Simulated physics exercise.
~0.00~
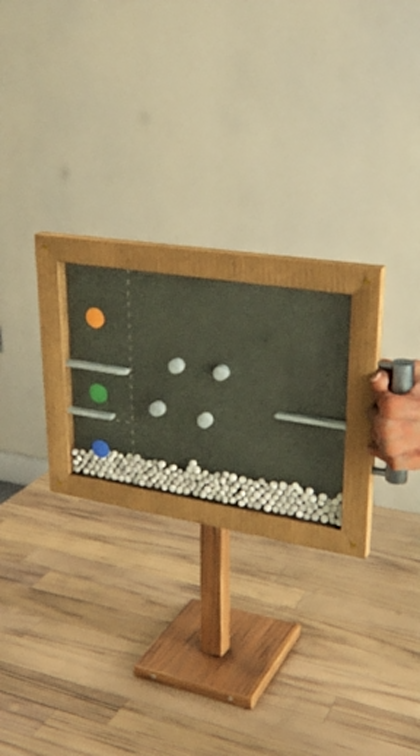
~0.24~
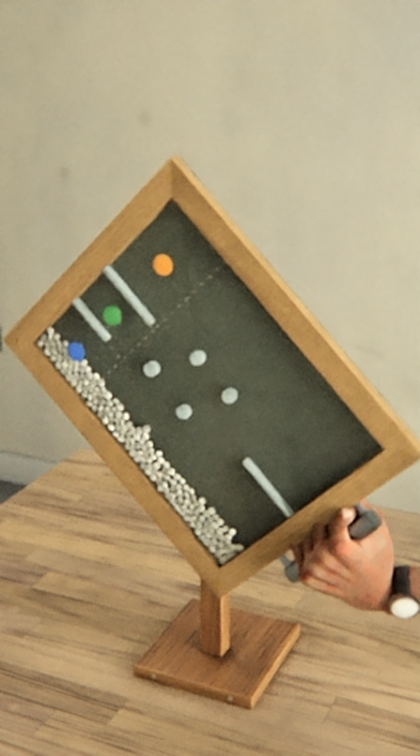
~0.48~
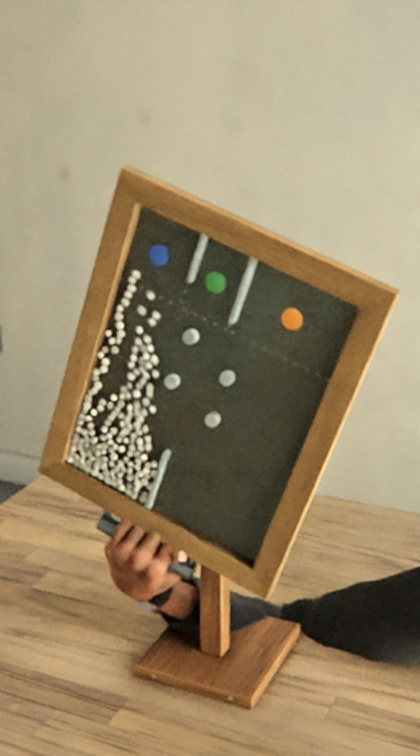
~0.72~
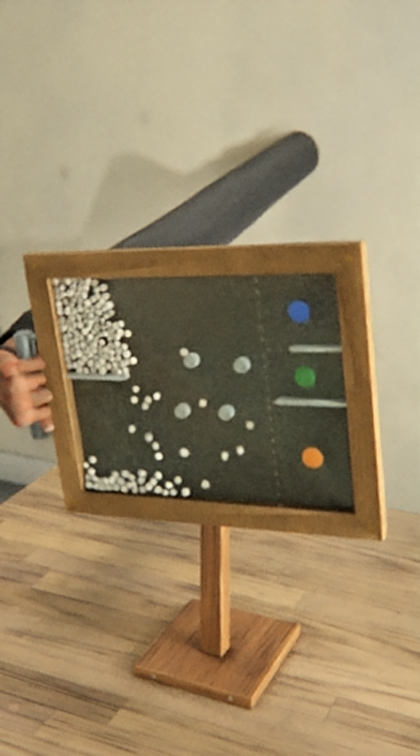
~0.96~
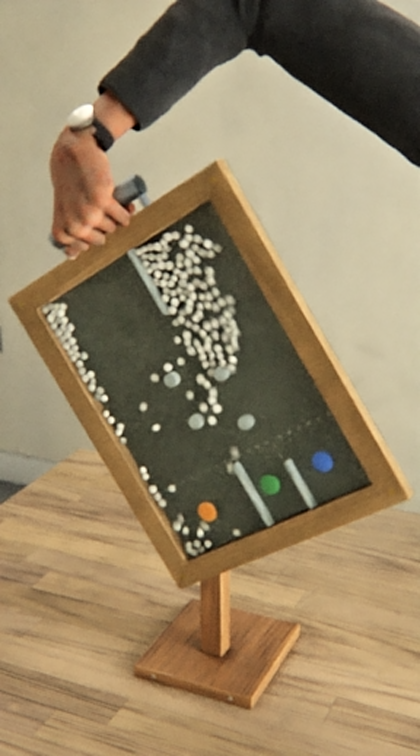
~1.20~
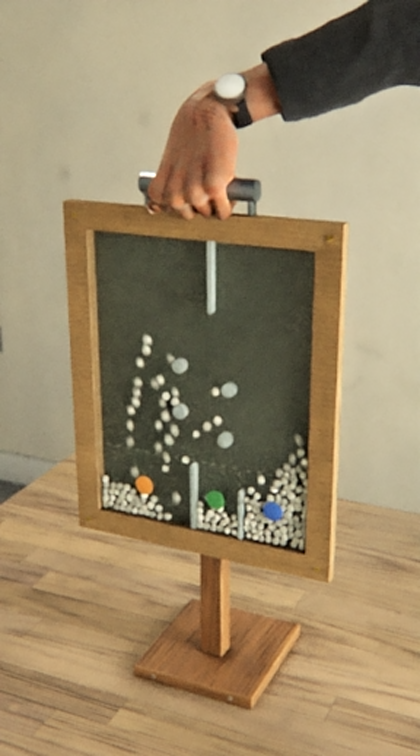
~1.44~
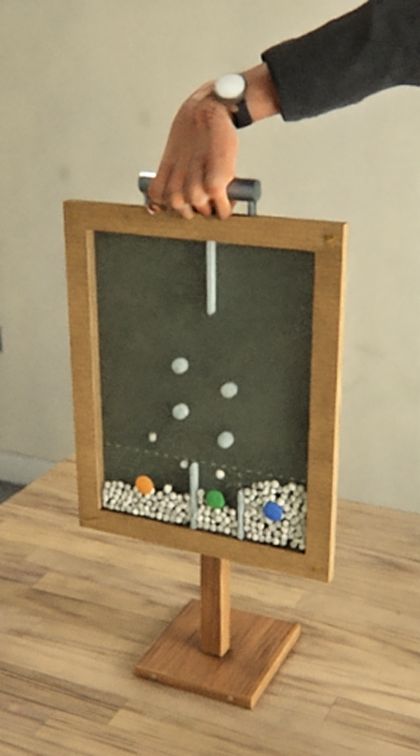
A hand turns a framed box clockwise until its white pills settle across three stickered pockets.
